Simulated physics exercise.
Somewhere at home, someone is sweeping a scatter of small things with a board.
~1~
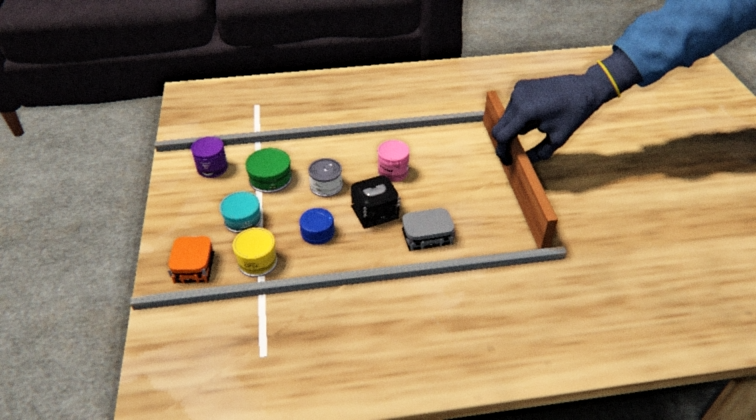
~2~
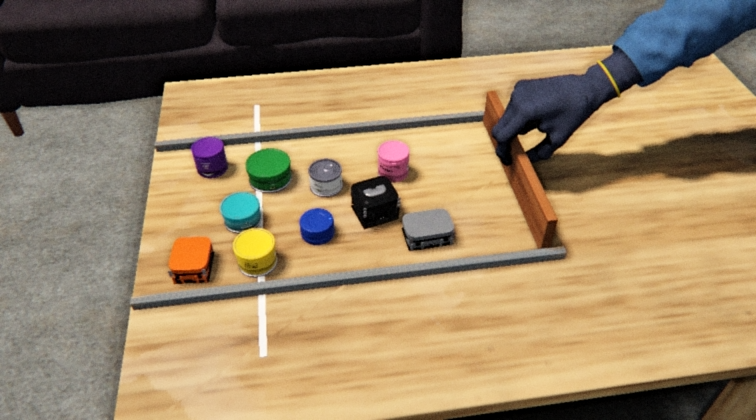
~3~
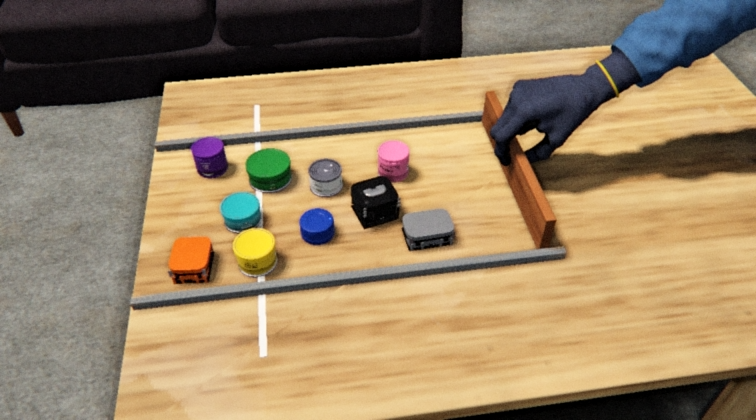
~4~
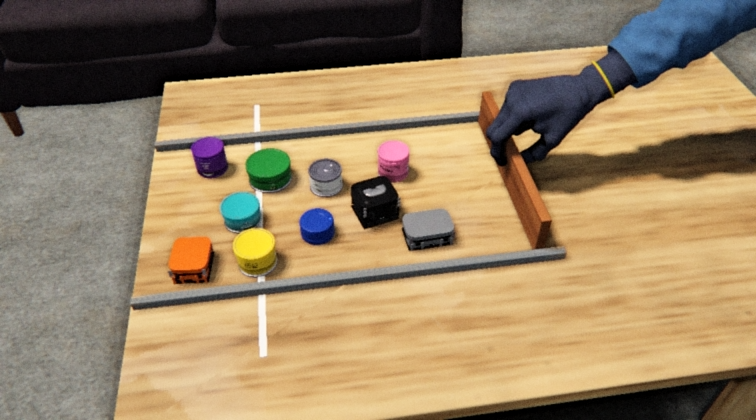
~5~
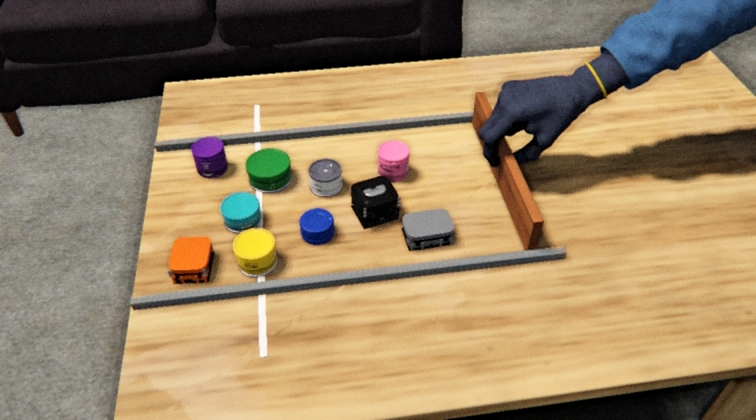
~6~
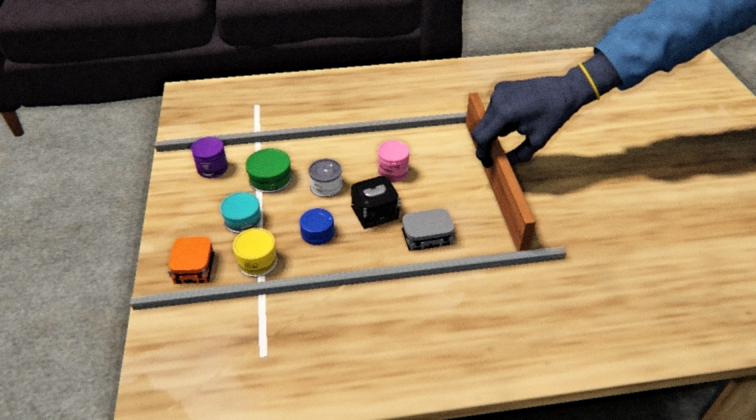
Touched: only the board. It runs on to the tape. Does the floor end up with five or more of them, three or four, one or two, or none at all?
The floor ends up with none at all.
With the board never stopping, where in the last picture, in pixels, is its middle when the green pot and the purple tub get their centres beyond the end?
(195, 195) and (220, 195), more or less.
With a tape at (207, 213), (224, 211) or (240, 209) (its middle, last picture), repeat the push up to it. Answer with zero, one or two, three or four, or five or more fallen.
In turn: Either three or four, just one or two, either one or two.
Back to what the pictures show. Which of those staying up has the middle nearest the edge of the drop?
The answer is the orange case.
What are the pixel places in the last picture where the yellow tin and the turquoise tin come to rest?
Yellow tin: About (189, 261); turquoise tin: About (203, 208).
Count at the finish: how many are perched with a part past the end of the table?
Count of overhanging things: 1.
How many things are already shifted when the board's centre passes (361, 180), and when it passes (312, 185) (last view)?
At the first point the count is 5, at the second it's 8.
Soon after, none off yet; orange case at rest near (192, 261); purple tub at rest near (210, 158); turquoise tin at rest near (241, 213).
At rest, the number that fall off is zero.
